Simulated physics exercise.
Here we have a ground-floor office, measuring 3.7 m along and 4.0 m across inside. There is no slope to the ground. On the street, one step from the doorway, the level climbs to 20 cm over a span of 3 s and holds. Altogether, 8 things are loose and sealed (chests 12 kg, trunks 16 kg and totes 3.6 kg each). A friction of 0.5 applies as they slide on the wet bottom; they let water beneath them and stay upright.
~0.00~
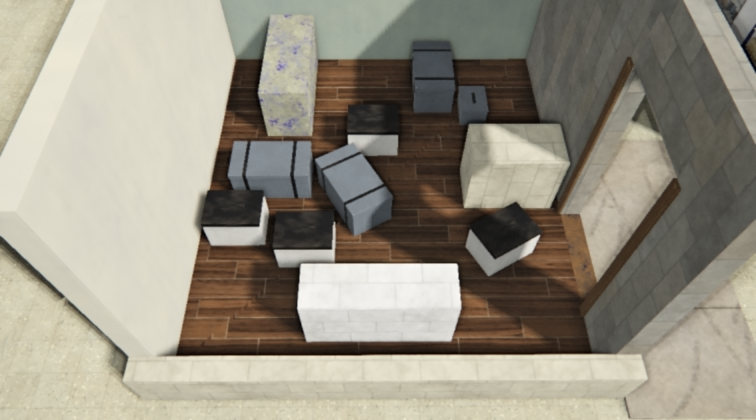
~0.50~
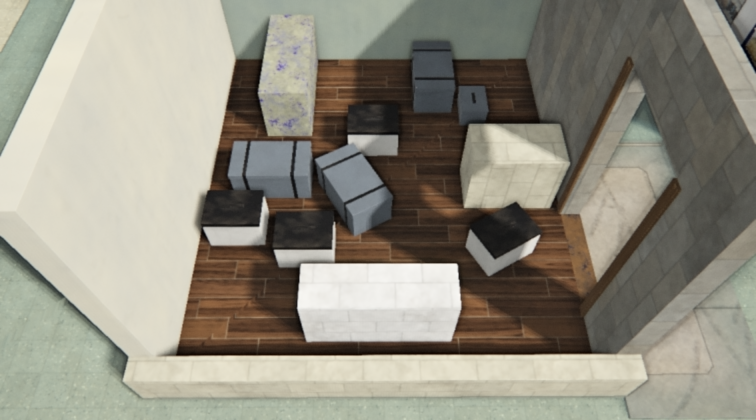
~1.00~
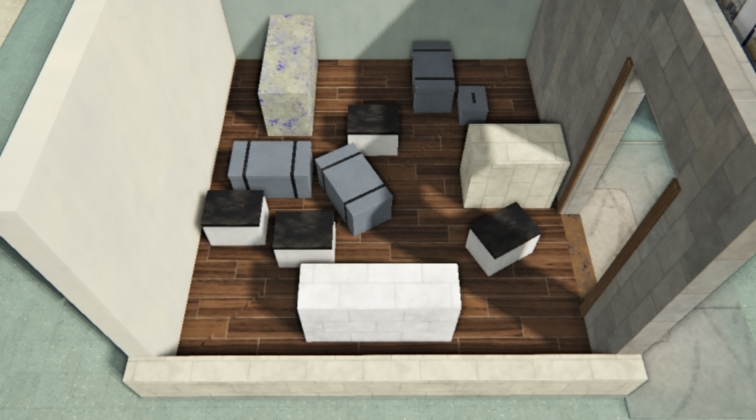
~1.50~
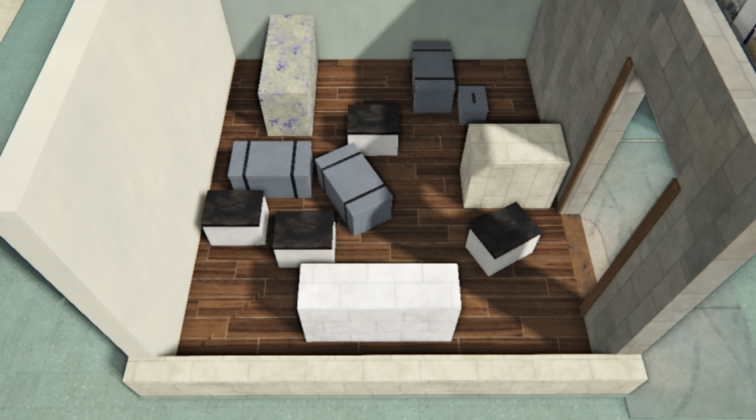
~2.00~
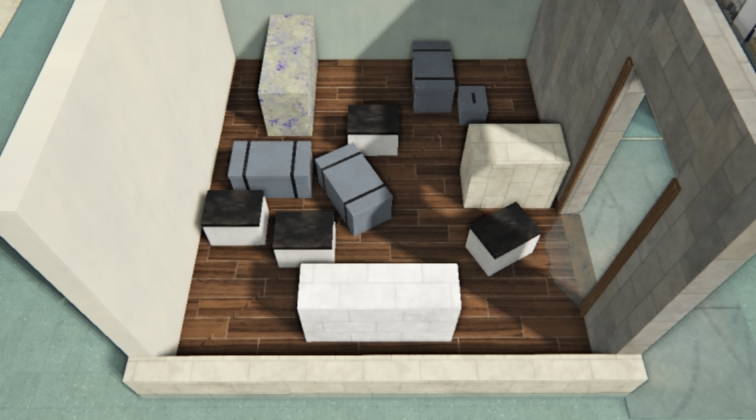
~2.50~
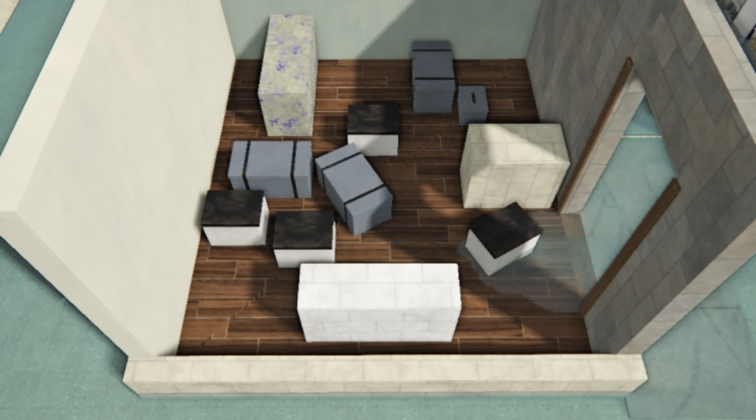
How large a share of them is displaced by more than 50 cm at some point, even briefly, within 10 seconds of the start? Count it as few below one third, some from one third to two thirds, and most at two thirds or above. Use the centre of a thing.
Some.
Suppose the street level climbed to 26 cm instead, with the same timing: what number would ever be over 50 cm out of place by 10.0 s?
The count would be 6.
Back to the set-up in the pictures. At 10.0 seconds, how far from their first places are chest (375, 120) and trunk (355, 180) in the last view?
Net displacement, in order: 20 cm; 60 cm.
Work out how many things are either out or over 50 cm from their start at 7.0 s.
Tally at that time: 2.
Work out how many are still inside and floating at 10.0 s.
5 at that moment.
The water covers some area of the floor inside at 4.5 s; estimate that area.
Near 5.5 m2 in all.
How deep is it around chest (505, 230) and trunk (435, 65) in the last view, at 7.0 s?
Depth approx. 9 cm / 0 cm.
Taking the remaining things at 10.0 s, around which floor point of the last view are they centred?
Close to pixel (332, 164).
After 3.5 s 1 of 8 are over 50 cm from their spots; 0 afloat.
After 4.5 s 1 of 8 are over 50 cm from their spots; 1 afloat.
After 7.0 s 2 of 8 are over 50 cm from their spots; 5 afloat.
After 10.0 s 5 of 8 are over 50 cm from their spots, and 5 have been at some point; 5 afloat.
